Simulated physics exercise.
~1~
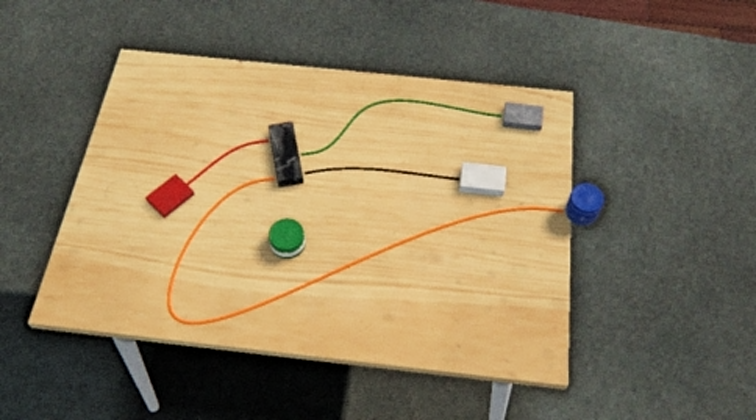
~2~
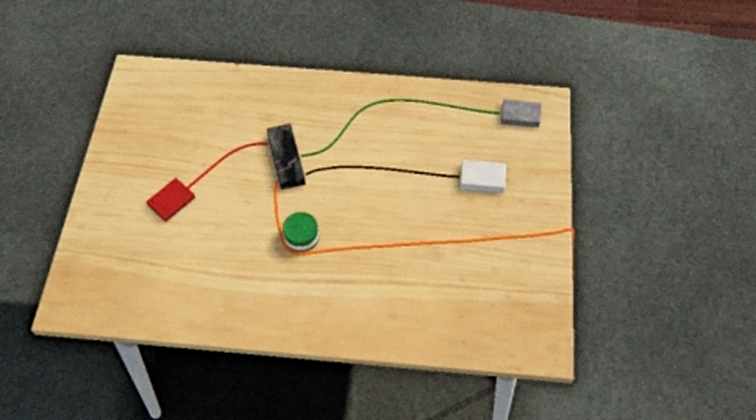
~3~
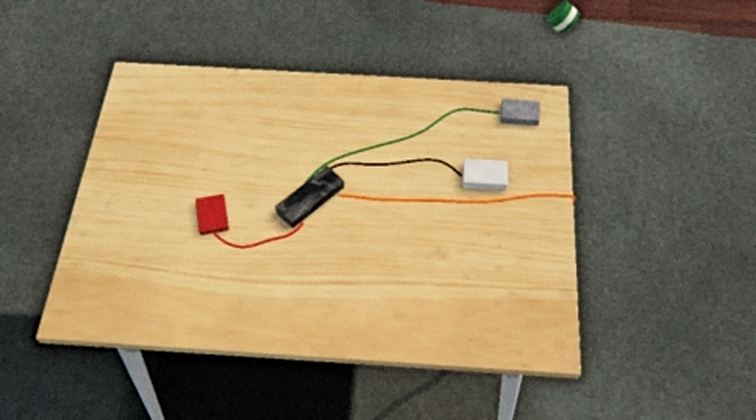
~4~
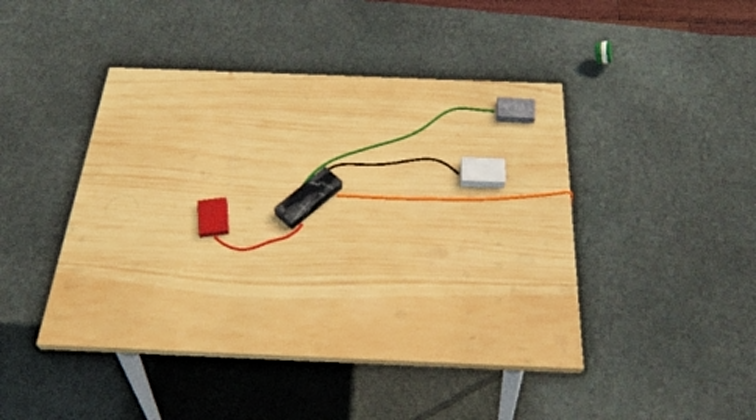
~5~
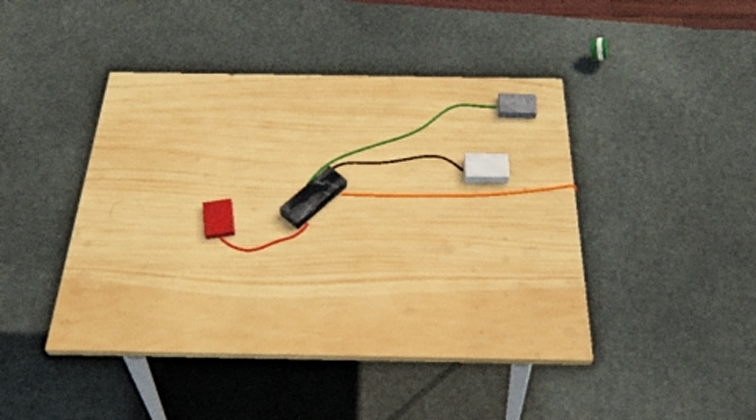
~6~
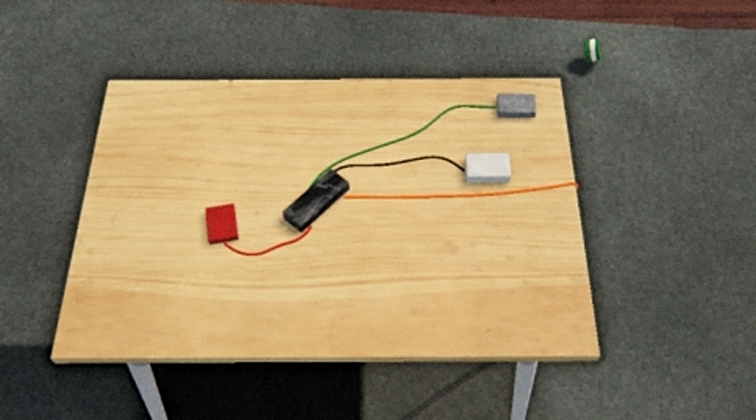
At first, a black power strip sits on a wooden table, joined by coloured cables to a red phone, a white box, a grey charger and a blue speaker at the right edge, with a green tin nearby. The speaker drops out of sight over the side, and its slack orange cable pulls straight and catches round the tin. Next the tin is off the table beyond the far right corner, while the strip has swung round and shifted right, drawing the red phone along. The tin ends tipped on the floor, the white box and charger still in place.
